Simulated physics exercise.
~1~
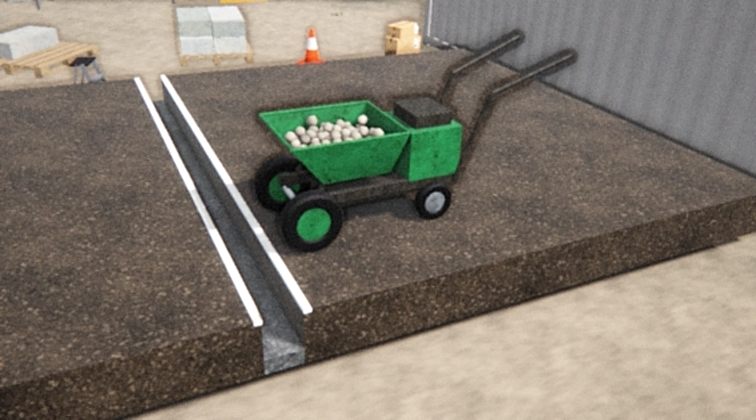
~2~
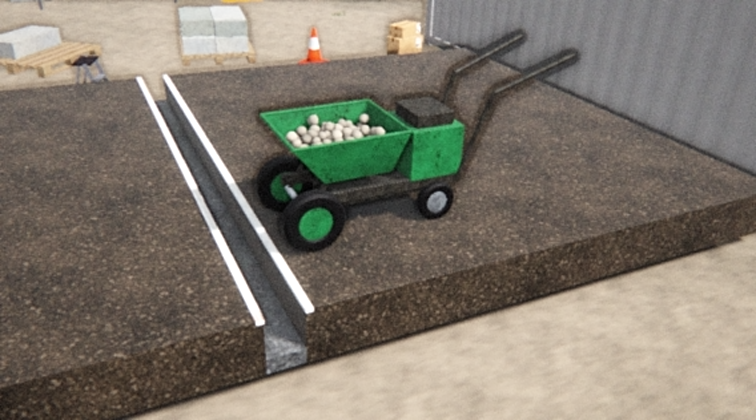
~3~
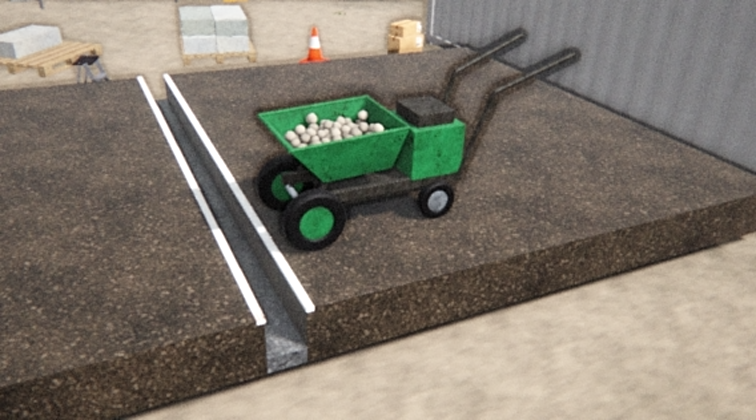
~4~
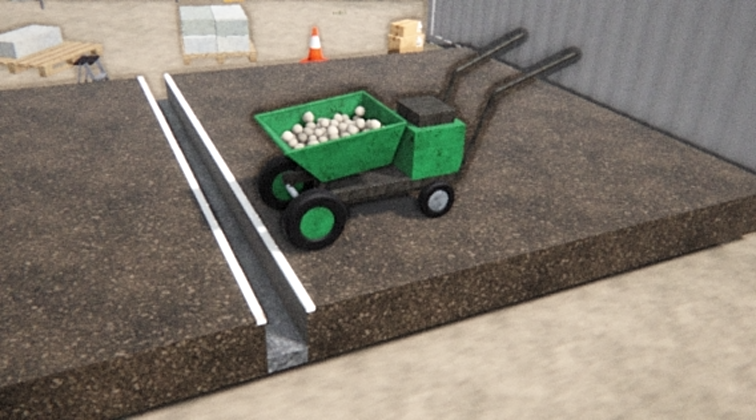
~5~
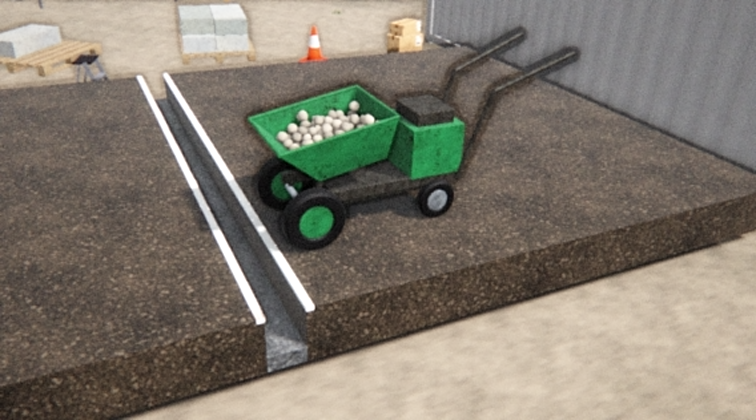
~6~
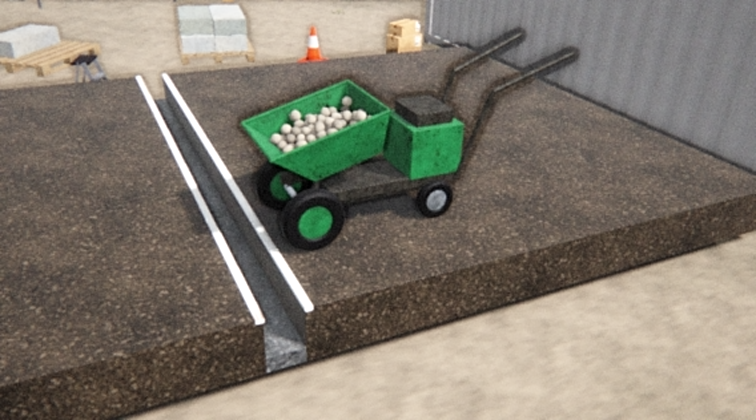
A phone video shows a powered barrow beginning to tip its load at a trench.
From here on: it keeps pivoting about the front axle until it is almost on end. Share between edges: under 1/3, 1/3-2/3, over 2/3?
The trench is given below a third of what is tipped.
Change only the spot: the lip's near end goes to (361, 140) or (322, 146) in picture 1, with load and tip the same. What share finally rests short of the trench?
I'd expect close to 20 per cent and then close to 0 per cent.
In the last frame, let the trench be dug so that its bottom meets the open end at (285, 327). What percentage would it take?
Close to 0 per cent, I reckon.
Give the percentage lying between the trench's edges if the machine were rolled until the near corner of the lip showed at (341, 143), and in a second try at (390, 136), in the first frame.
Estimates: 90 %, 30 %.
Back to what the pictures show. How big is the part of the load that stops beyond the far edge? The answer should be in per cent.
I'd estimate about 95 per cent of the load.
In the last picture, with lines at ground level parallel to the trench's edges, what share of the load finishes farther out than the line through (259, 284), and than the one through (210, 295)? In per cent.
The first comes to 100 per cent, the second to 60 per cent.
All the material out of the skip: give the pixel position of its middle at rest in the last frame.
Somewhere close to (180, 245) in the last picture.
Just after the last frame, skip tipped steeply; every one in the skip.
A moment on, skip tipped right over; roughly two thirds in the skip; roughly a third beyond it; just a few falling.
Further on, skip tipped right over; about a tenth in the skip; just a few in or heaped over the trench; almost all beyond it.
When it is over, skip tipped right over; just a few in the skip; just a few in or heaped over the trench; almost all beyond it.
